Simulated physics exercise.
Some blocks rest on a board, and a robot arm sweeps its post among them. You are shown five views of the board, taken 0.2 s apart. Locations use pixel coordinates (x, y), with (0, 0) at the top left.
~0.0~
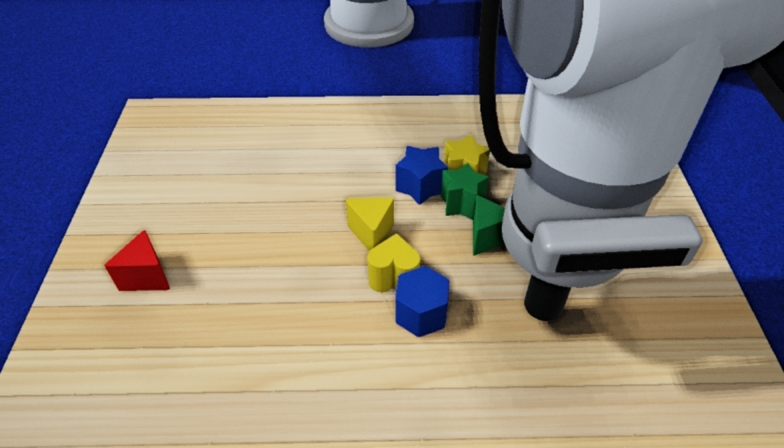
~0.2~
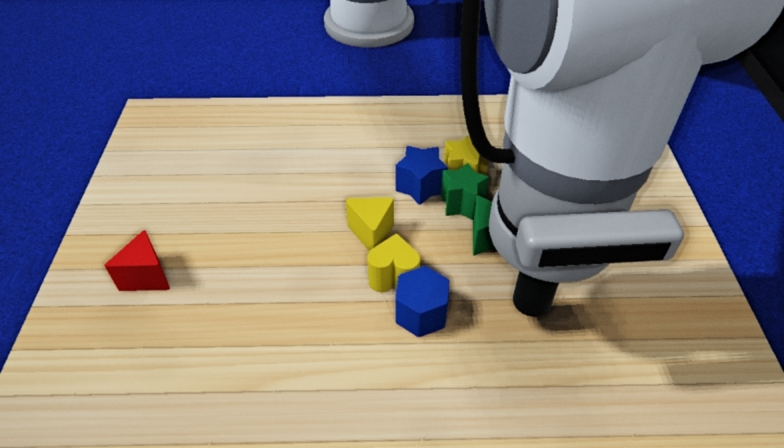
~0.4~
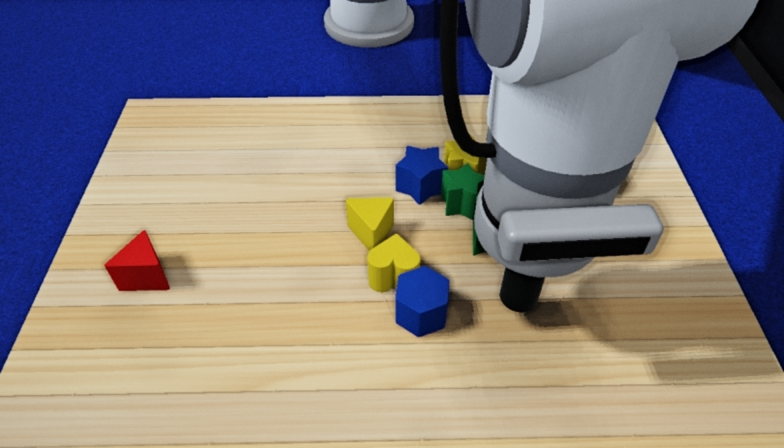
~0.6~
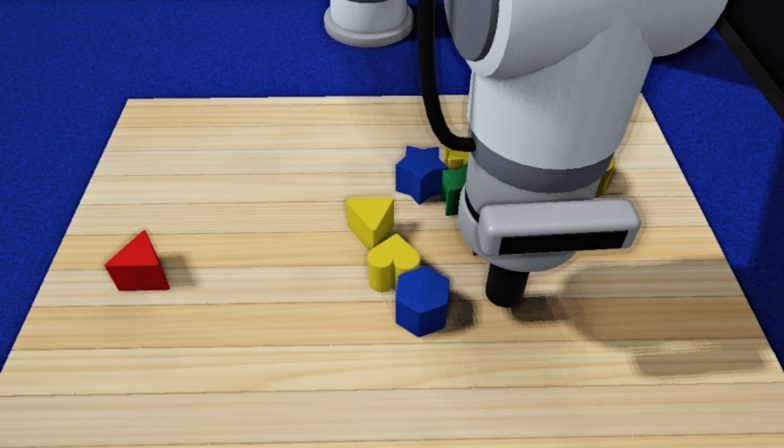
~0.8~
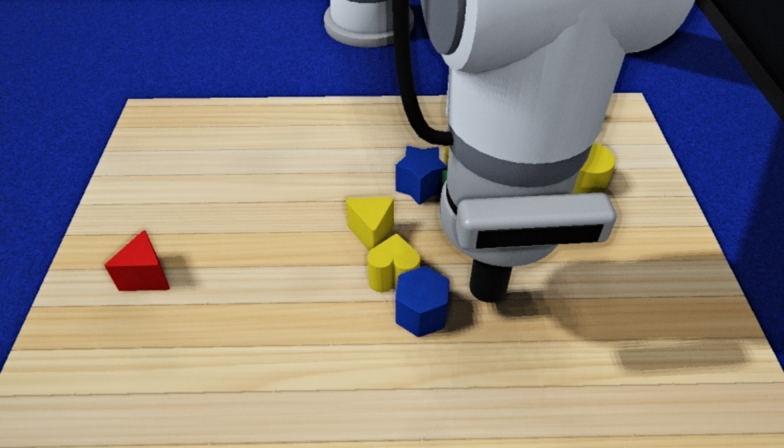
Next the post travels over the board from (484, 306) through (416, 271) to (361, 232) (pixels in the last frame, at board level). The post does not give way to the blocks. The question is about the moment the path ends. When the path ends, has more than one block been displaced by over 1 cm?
Answer: Yes.
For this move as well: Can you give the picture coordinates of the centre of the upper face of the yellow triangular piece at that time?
It will end up at (347, 185).
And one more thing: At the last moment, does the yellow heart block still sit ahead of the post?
I expect not.
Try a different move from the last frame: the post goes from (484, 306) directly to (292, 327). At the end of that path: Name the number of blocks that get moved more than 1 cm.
I count one.
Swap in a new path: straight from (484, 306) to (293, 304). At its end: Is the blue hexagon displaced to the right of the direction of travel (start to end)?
Answer: No.
On the path given first. One third of the way, post at (439, 264); nothing pushed yet.
Two thirds of the way, post at (395, 239); yellow heart block at (365, 250).
At the end, post at (360, 213); yellow triangular piece at (347, 185), turned 45° clockwise; yellow heart block at (365, 250); blue hexagon not moved.
